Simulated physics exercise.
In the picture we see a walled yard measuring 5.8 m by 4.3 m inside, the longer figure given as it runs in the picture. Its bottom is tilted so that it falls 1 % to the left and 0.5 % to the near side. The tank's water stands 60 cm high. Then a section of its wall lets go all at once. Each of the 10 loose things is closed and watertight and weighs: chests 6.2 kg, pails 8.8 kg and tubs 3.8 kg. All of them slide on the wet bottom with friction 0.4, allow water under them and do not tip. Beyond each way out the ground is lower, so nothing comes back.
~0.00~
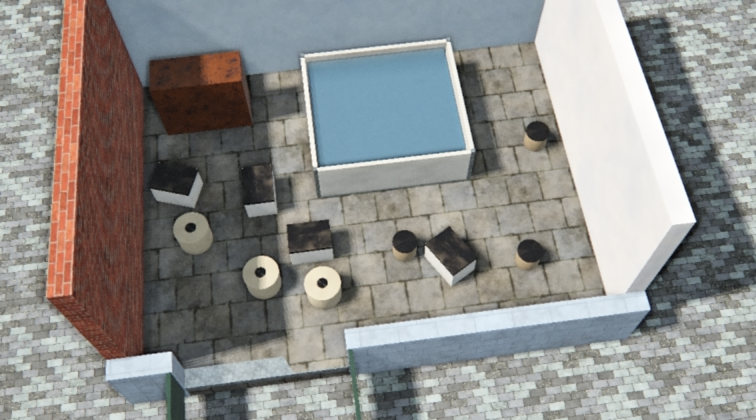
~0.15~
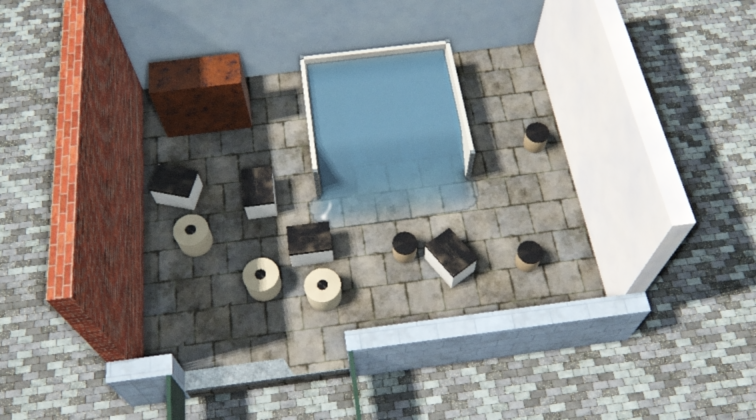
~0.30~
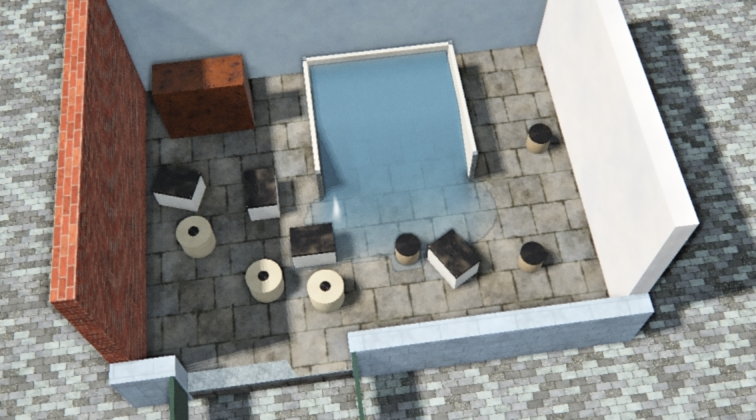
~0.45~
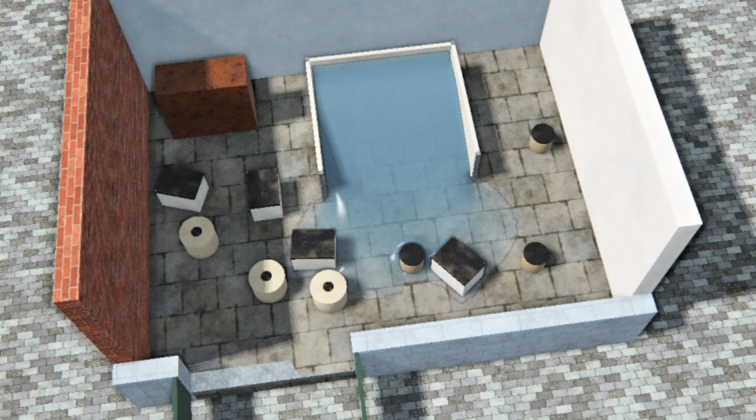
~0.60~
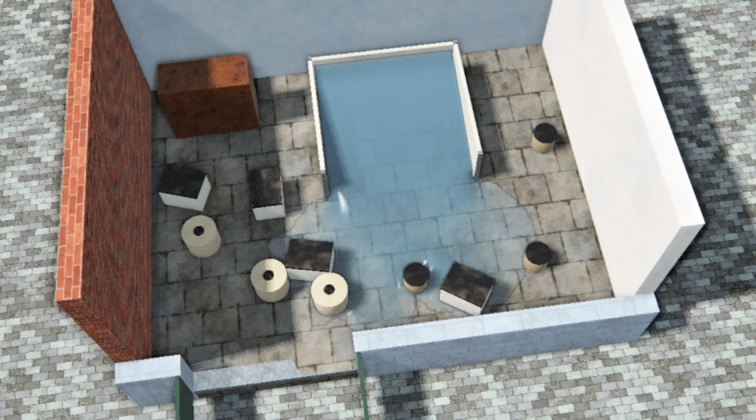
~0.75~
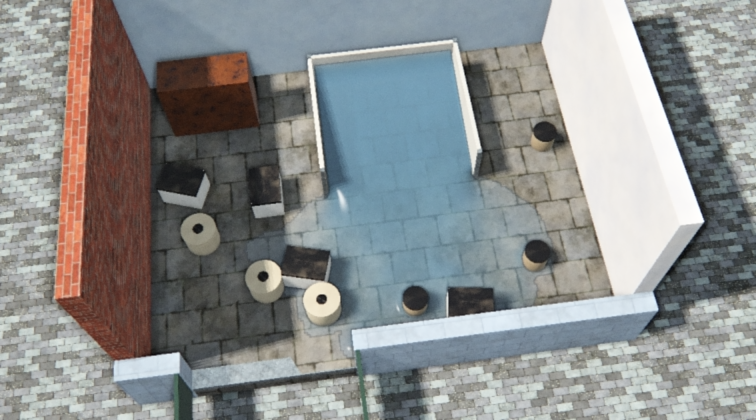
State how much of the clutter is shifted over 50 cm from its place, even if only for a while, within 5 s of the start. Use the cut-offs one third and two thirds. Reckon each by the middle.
Two thirds or more.
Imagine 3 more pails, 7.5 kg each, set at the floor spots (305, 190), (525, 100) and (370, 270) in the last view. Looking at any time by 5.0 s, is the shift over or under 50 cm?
Going through them, I'd say falls short, exceeds it and finally exceeds it.
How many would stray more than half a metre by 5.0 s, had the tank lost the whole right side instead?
Then 6 of them would.
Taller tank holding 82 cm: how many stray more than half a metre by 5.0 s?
With that change, 9 of them.
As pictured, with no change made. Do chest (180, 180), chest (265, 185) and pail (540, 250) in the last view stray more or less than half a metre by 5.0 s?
Result, in order: Overshooting / undershooting / overshooting.
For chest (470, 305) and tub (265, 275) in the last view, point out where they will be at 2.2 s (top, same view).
Somewhere around (534, 288) and (162, 343).
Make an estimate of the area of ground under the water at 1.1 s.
Flooded: Near 12.0 m2.
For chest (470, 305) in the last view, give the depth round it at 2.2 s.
Depth: Near 28 cm.
After 1.1 s 4 of 10 are over 50 cm from their spots; 3 afloat.
After 2.2 s 6 of 10 are over 50 cm from their spots; 4 afloat.
After 3.5 s 7 of 10 are over 50 cm from their spots; 2 afloat.
After 5.0 s 9 of 10 are over 50 cm from their spots, and 9 have been at some point; 4 afloat.
